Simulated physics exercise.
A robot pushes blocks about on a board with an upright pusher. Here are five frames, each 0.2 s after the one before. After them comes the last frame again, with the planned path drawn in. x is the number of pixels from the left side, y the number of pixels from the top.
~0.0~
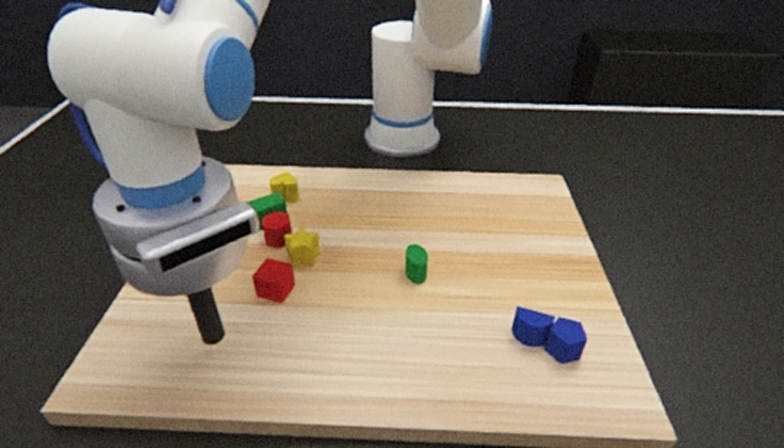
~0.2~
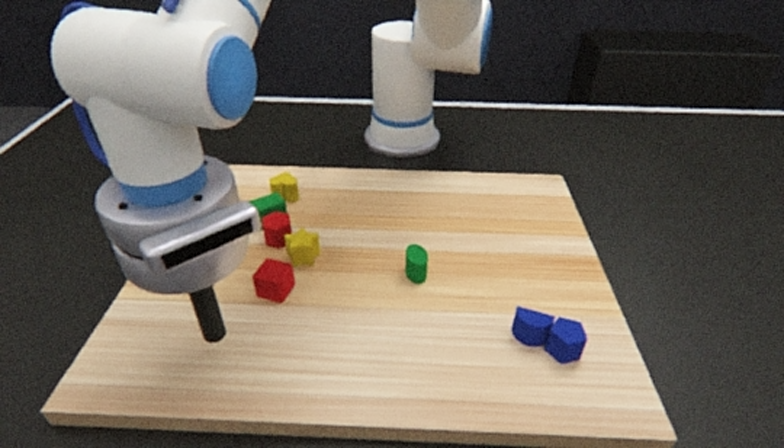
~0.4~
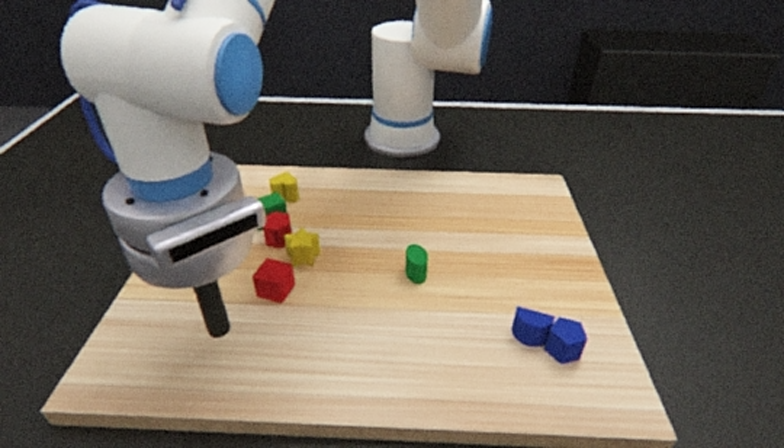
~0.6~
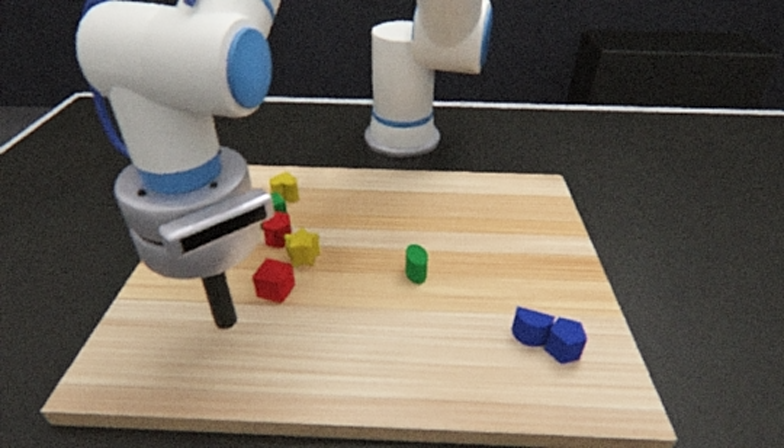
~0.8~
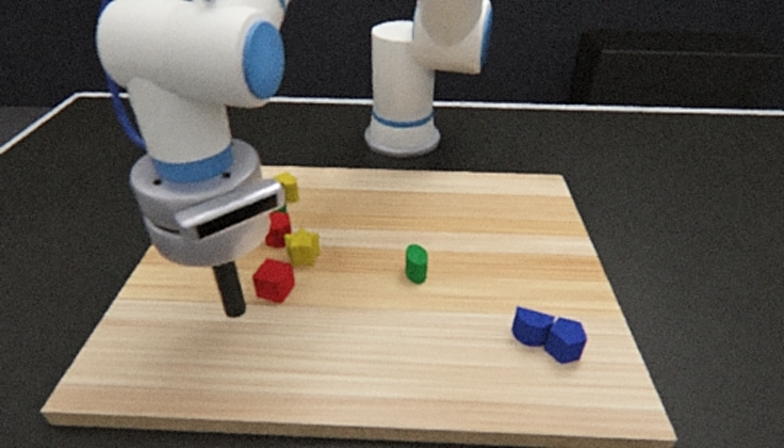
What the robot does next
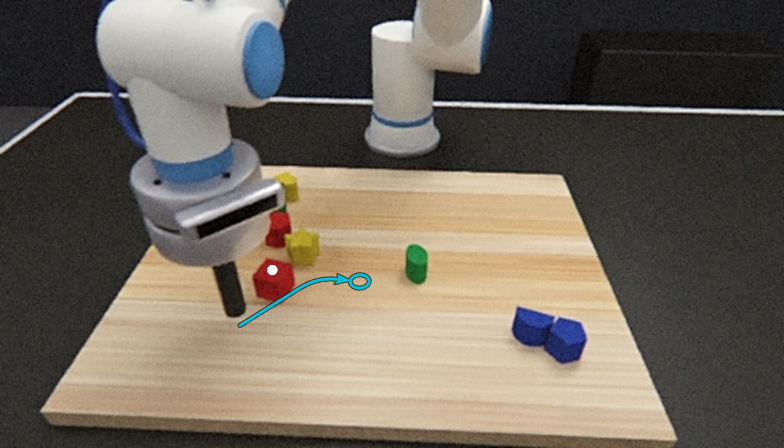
In the video, a white and blue robot arm holding a dark upright pusher moves slightly right and away from the viewer over a wooden board, while the red, yellow, green and blue blocks stay still.
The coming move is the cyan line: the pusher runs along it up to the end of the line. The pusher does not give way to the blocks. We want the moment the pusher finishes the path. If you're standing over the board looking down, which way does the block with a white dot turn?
Seen from overhead, it turns anticlockwise.
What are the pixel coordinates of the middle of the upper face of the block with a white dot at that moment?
The spot you're after is about (287, 254) in the image.
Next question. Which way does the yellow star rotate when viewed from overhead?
From above, it turns clockwise.
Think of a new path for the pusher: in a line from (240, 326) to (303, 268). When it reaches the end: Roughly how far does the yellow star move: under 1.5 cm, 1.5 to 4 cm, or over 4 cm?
Above 4 cm.
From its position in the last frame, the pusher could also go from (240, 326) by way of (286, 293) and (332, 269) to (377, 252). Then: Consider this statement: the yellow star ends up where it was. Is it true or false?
Answer: False.
The drawn path runs from (240, 326) through (279, 301) and (317, 281) to (360, 281); the dot is on the red four-sided block.
What follows on the original path. One third of the way, pusher (277, 286); red four-sided block (278, 263), turned 20° anticlockwise.
Two thirds of the way, pusher (317, 266); red four-sided block (287, 254), turned 65° anticlockwise; yellow star (300, 235), turned 25° clockwise.
At the end, pusher (359, 267); red four-sided block (287, 254), turned 65° anticlockwise; yellow star (300, 235), turned 25° clockwise; green oval block not moved.
